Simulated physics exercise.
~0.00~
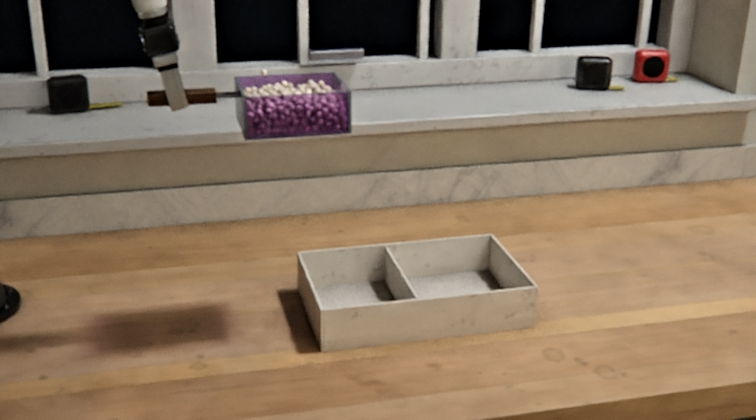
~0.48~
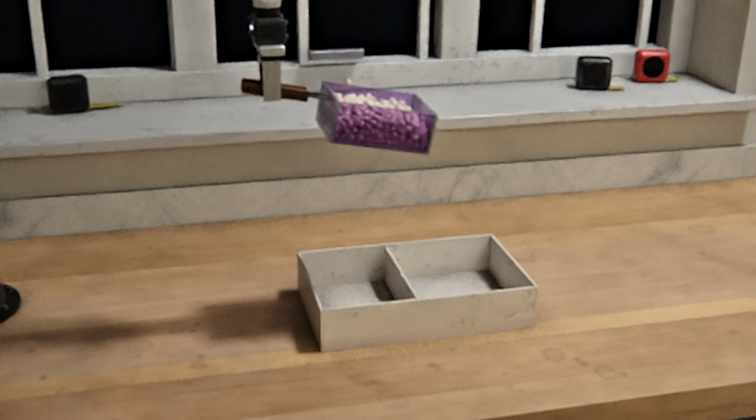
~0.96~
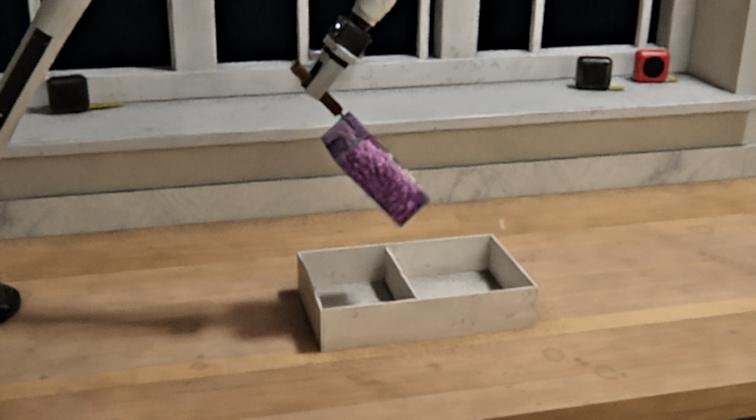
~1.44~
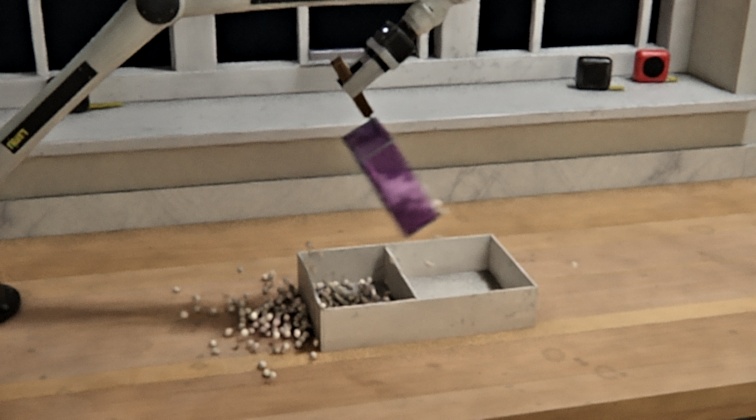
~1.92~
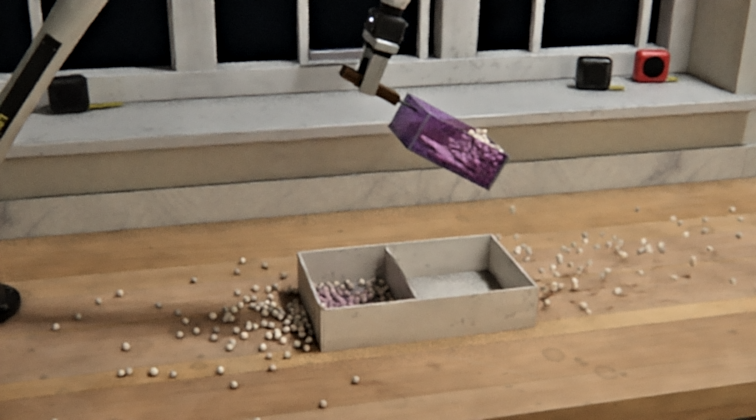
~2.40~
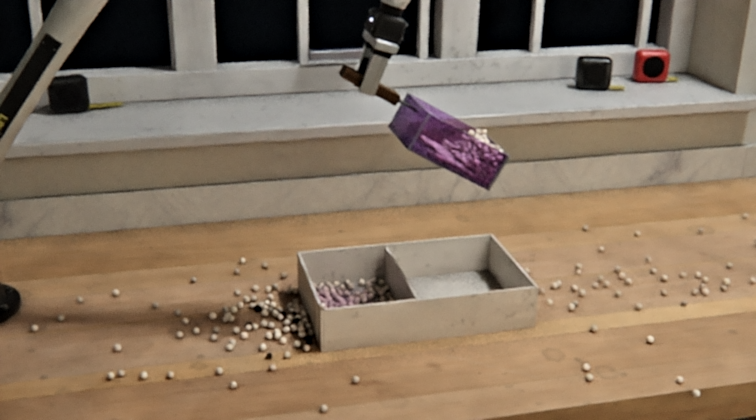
On a wooden surface before a windowsill, a robot arm carries a purple box of beads rightward and tips it over a divided tray, spilling beads into the left compartment and onto the table on both sides, then holds the partly raised box still.
